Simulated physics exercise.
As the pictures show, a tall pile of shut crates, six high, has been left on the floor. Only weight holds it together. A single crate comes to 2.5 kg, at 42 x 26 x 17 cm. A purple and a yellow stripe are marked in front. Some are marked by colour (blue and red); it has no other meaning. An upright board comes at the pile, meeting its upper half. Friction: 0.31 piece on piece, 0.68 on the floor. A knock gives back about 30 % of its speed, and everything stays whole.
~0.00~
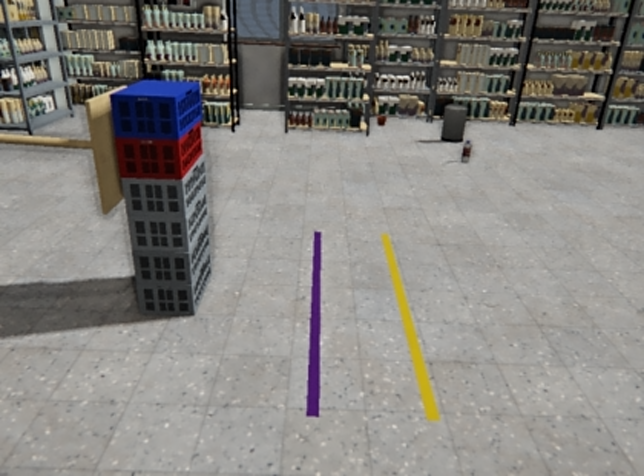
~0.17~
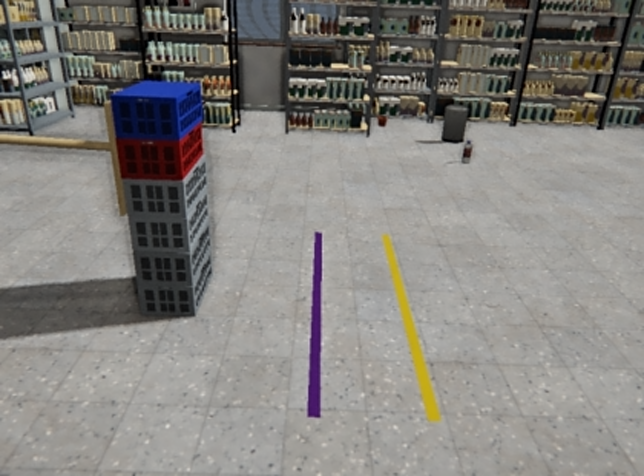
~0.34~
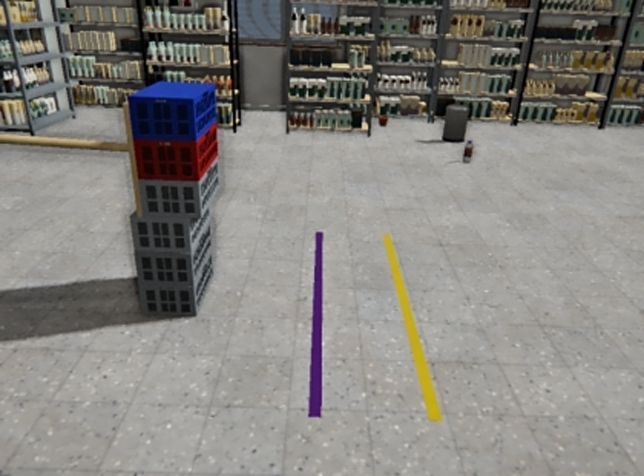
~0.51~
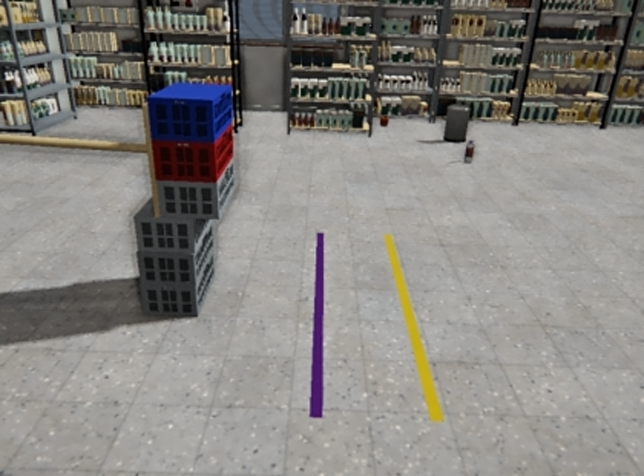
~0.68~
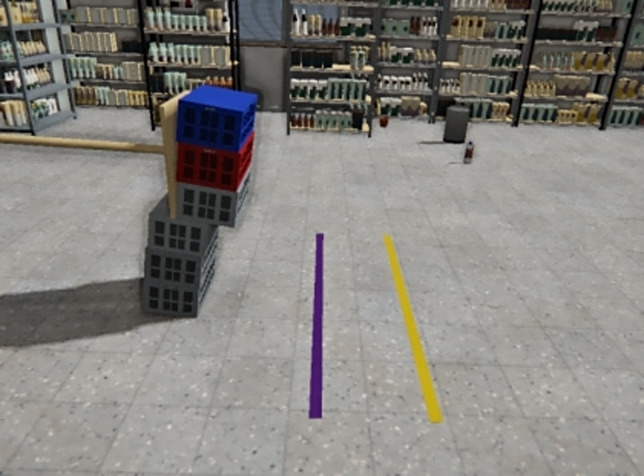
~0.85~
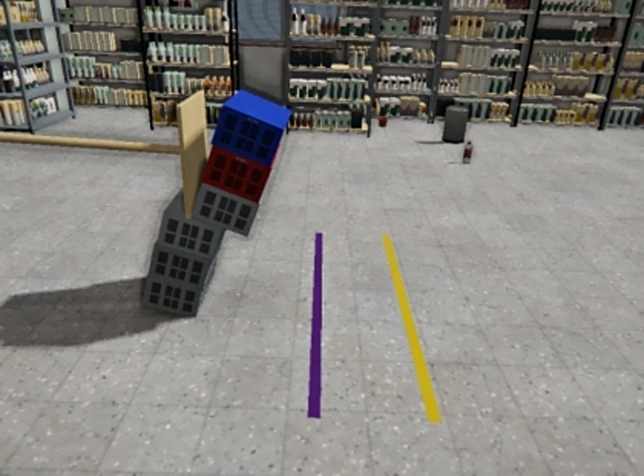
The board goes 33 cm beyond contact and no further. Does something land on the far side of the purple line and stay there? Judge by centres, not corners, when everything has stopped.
Outcome: At least one ends past the purple line.
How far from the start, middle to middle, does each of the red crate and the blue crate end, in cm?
About: Red 100, blue 130.
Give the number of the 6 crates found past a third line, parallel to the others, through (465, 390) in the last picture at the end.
The count is 0.
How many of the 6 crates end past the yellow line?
0 of them.
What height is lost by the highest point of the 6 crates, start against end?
Some 50 cm lower.
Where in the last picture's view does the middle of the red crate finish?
Near (335, 277).
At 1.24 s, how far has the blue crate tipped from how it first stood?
Some 90°.
After 1.00 s, none of the 6 crates past the purple line, 6 disturbed; red crate leaning 41°, 12 cm lower; blue crate leaning 41°, 15 cm lower.
After 1.24 s, 2 of the 6 crates past the purple line; blue crate on its side; red crate on its side.
At rest (2.4 s), 2 of the 6 crates past the purple line; red crate on its side; blue crate on its side. The farthest middle lies 30 cm beyond that line. As the last picture would show them, middles, red crate near (335, 277), blue crate near (377, 279).
